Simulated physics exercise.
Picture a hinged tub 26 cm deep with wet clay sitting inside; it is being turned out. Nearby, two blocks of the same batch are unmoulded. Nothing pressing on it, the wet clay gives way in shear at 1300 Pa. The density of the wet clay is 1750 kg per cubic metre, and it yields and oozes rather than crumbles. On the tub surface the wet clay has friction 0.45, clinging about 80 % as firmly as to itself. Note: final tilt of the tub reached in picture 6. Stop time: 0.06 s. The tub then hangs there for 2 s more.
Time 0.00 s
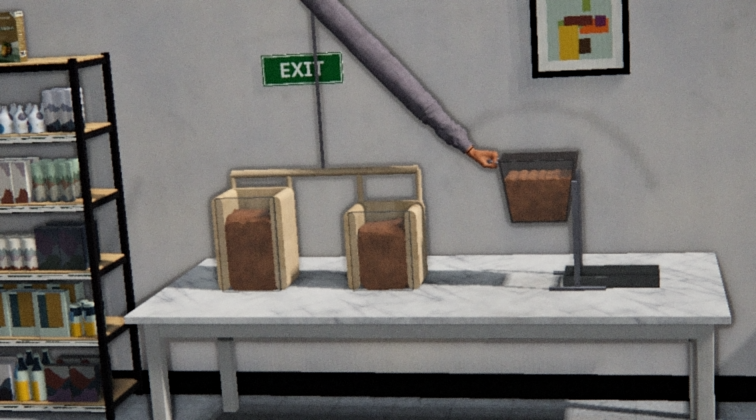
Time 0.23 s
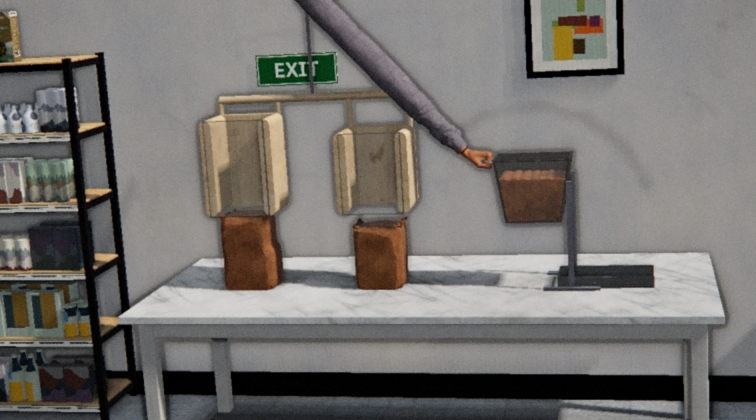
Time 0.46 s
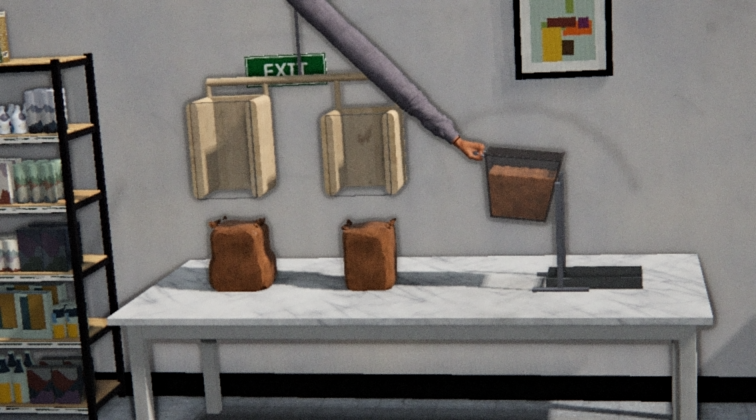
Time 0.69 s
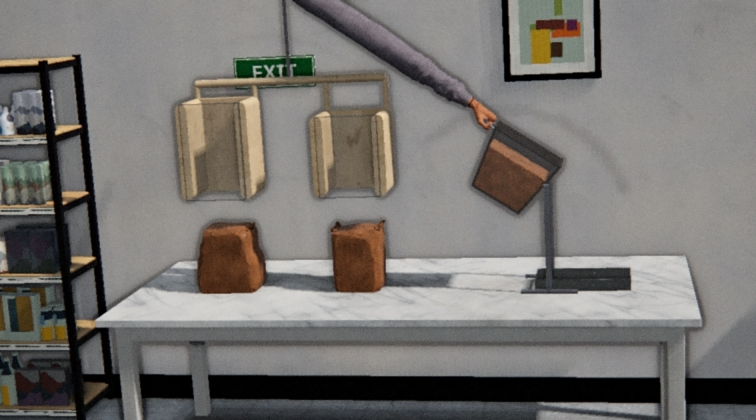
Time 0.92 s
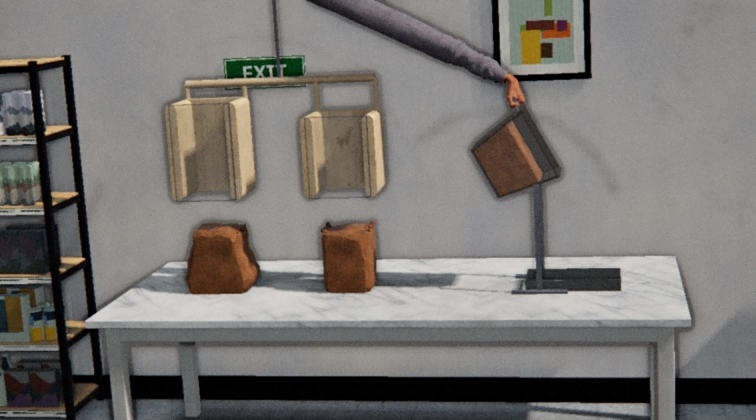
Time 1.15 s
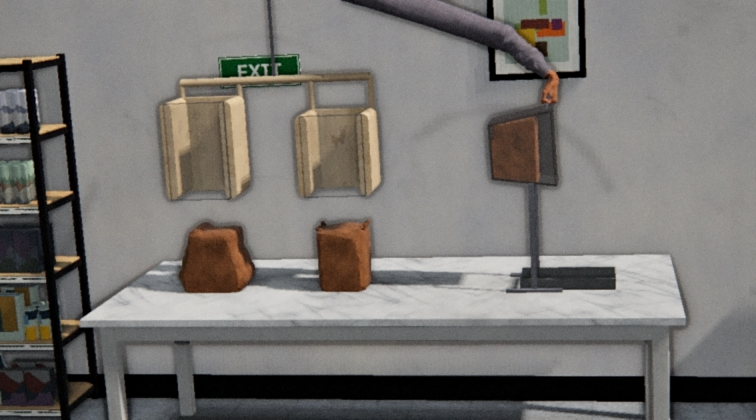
Two pale boxes on a frame lift off two reddish-brown clay blocks at the left, and the left block slumps, growing shorter and wider at its base. On the right, a purple-sleeved arm turns a dark tub of brown clay on a stand onto its side. The view, facing a white marble-topped table, green exit sign, framed picture and shelves against a grey wall, drifts slightly right.
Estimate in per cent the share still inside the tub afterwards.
I would say about 100 percent.
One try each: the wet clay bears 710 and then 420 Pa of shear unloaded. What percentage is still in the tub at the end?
60 %, then 50 %.
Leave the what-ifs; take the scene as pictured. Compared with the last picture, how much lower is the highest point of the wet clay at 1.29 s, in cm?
Roughly 2 cm.
After 1.29 s, the tub is at 88 degrees and holds 100 %.
After 1.46 s, the tub is at 88 degrees and holds 100 %.
After 1.63 s, the tub is at 88 degrees and holds 100 %.
After 1.80 s, the tub is at 88 degrees and holds 100 %.
After 3.15 s, the tub is at 88 degrees and holds 100 %.
